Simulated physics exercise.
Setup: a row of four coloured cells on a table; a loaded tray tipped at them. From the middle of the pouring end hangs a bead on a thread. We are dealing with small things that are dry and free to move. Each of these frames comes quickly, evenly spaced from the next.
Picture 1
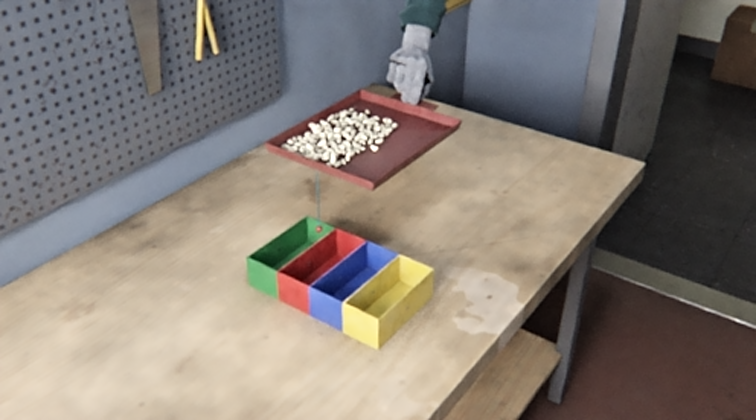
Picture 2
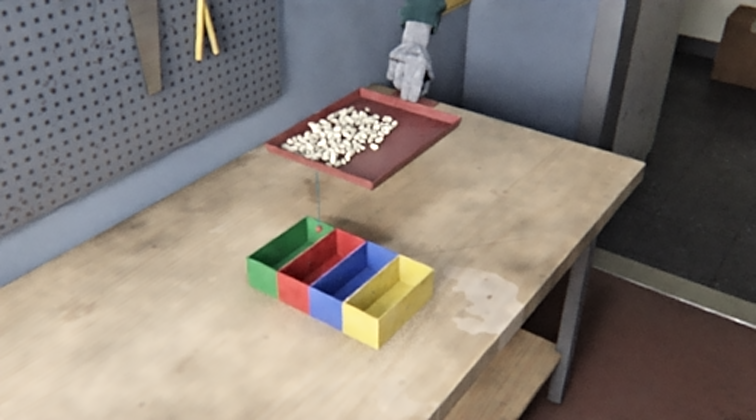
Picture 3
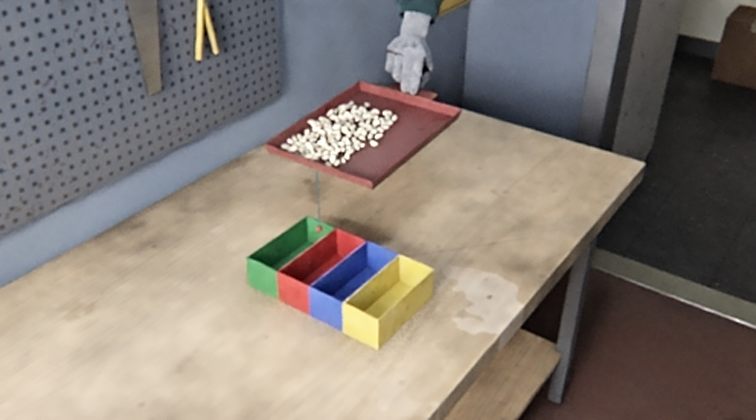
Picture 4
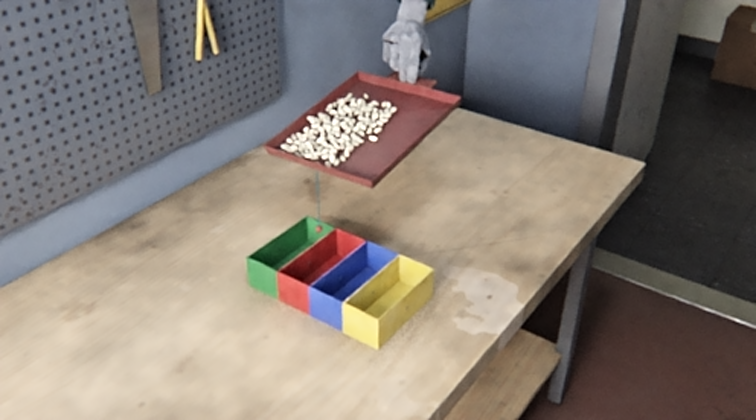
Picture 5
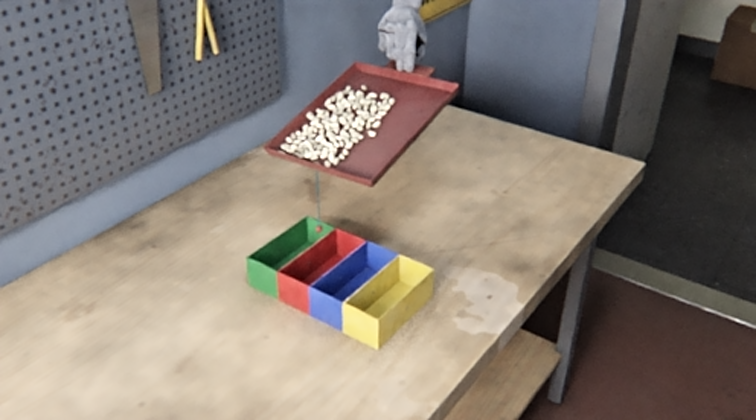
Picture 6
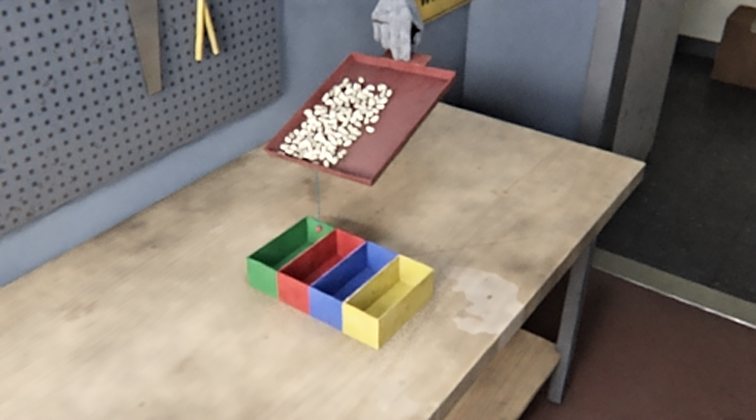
A gloved hand raised the far side of a red tray of white beans, slowly at first, then more steeply, above a row of green, red, blue and yellow boxes on a table.
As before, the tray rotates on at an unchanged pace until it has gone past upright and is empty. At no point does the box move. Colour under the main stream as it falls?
Green, I would say.
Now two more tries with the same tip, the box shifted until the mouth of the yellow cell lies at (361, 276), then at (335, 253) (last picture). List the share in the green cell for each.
Roughly 40% the first time and 0% the second time.
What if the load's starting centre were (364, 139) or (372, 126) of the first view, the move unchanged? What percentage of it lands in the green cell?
The first start gives 30 percent and the second 30 percent.
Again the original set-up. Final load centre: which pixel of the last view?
Near (271, 269), more or less.
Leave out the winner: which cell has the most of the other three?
Rank two - that red cell.
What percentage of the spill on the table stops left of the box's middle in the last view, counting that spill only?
100 %, near enough.
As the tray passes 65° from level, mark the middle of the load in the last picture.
The middle of the pieces lands at roughly (304, 132).
Soon after the last picture, tray tipped steeply; nearly all on the tray; a stray few falling or outside the box.
A little later, tray tipped past a quarter turn; nearly all on the tray; a stray few in the green cell; a small part falling or outside the box.
Later still, tray tipped past a quarter turn; about a third in the green cell; a small part in the red cell; a stray few in the blue cell; about half falling or outside the box.
At rest, tray tipped past a quarter turn; about a third in the green cell; a small part in the red cell; a stray few in the blue cell; none in the yellow cell; about half outside the box.
